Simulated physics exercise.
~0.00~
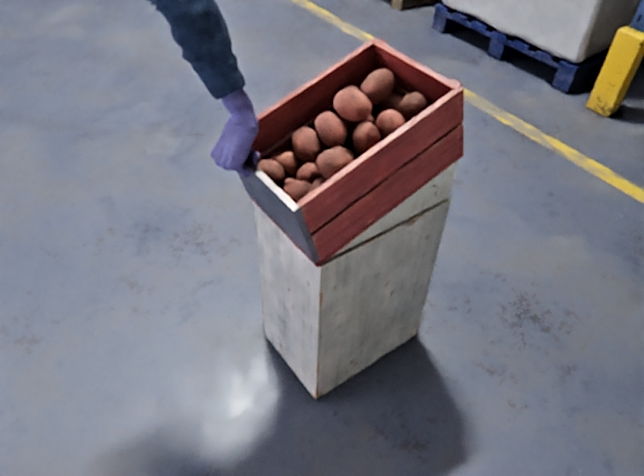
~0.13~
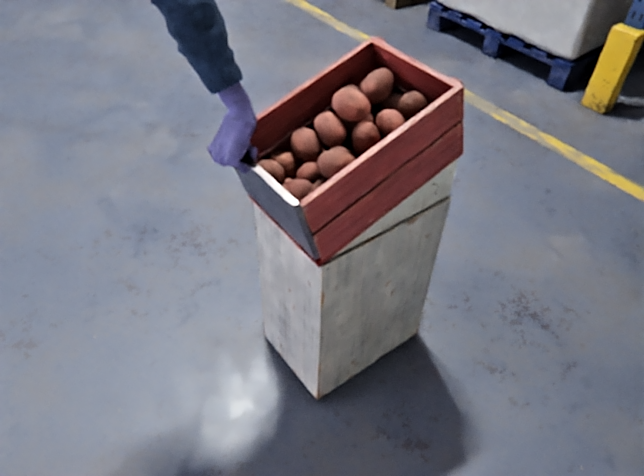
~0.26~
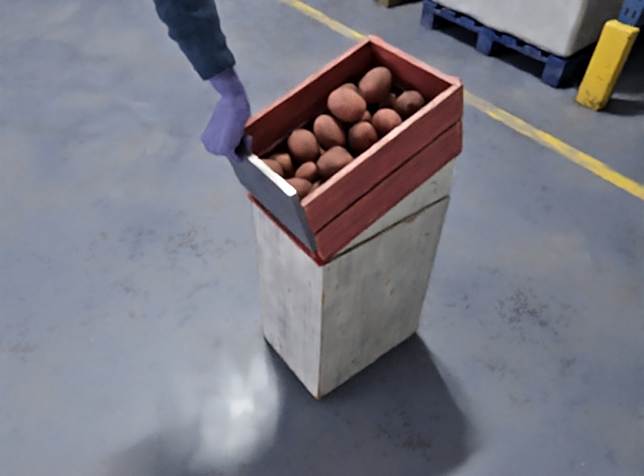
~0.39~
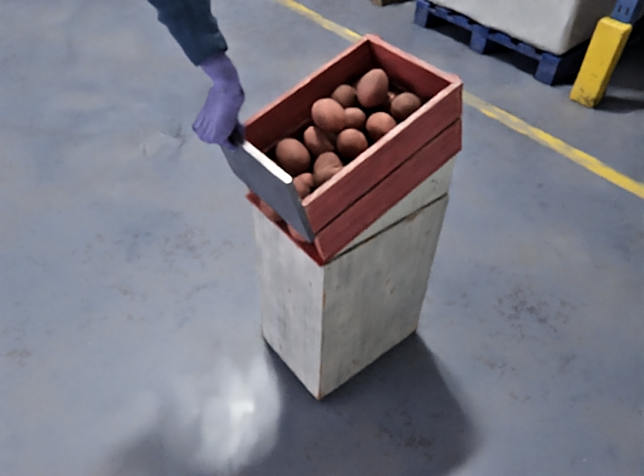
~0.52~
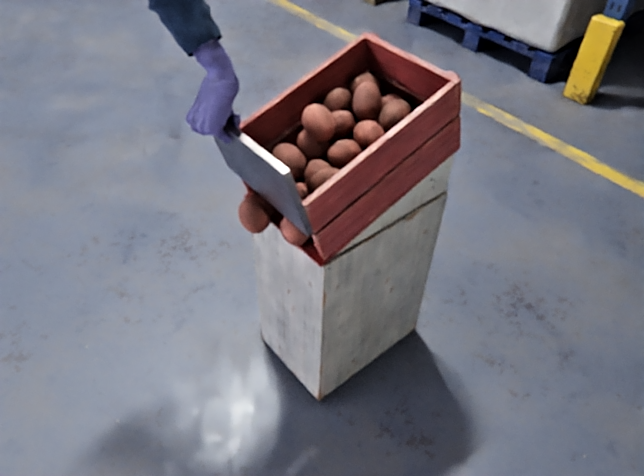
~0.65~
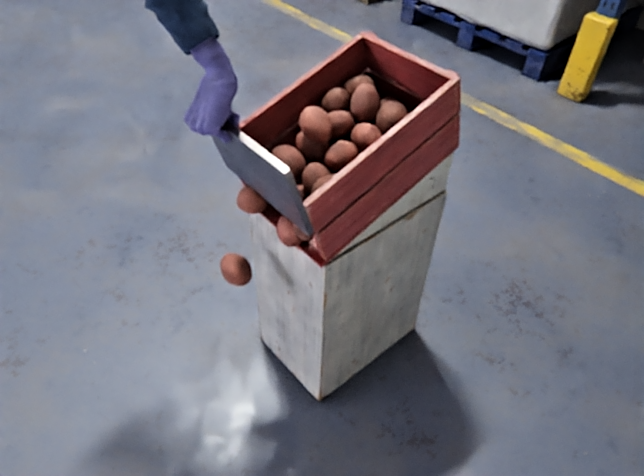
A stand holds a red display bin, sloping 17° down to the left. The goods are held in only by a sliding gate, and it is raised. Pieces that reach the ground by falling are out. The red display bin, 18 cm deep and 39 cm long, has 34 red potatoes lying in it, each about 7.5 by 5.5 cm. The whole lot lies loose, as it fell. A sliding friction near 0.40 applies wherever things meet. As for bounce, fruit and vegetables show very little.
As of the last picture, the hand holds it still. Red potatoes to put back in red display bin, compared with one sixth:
More.
After 1.06 s, red display bin 32 in, 2 out.
After 1.56 s, red display bin 30 in, 4 out.
After 2.27 s, red display bin 26 in, 8 out.
Final count (at 3.18 s), red display bin 18 in, 16 out. Asked share, 16 of 34, 47 per cent.
